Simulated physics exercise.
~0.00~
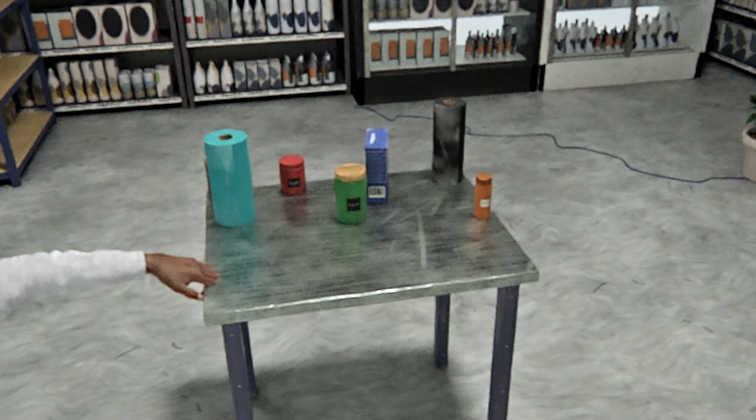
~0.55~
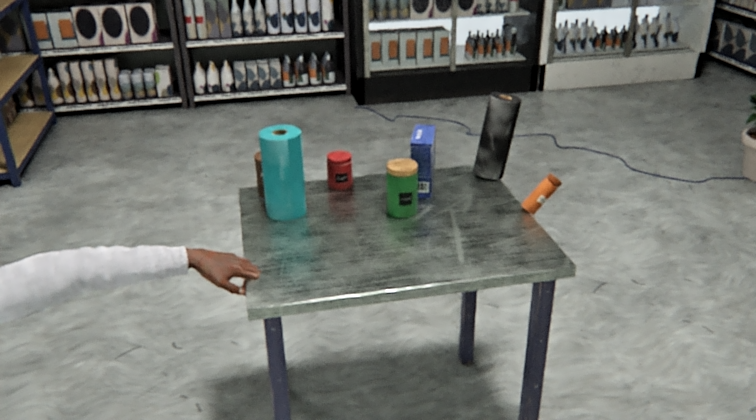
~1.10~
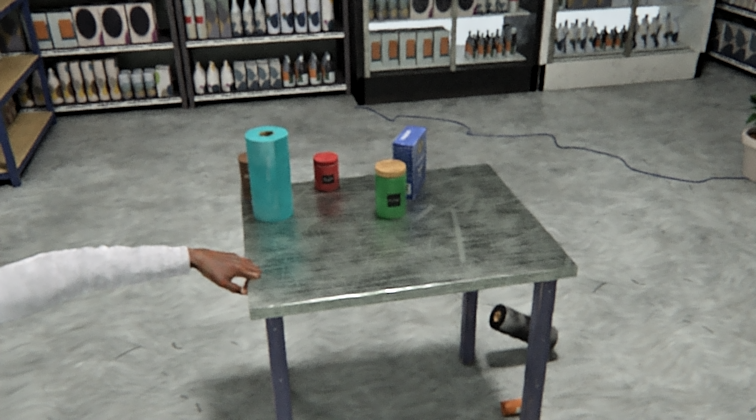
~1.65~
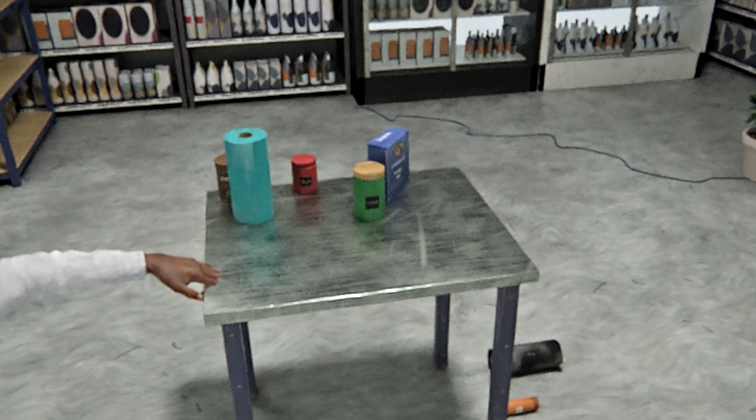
A hand shoves the table right and back, and the black roll and orange shaker topple to the floor.
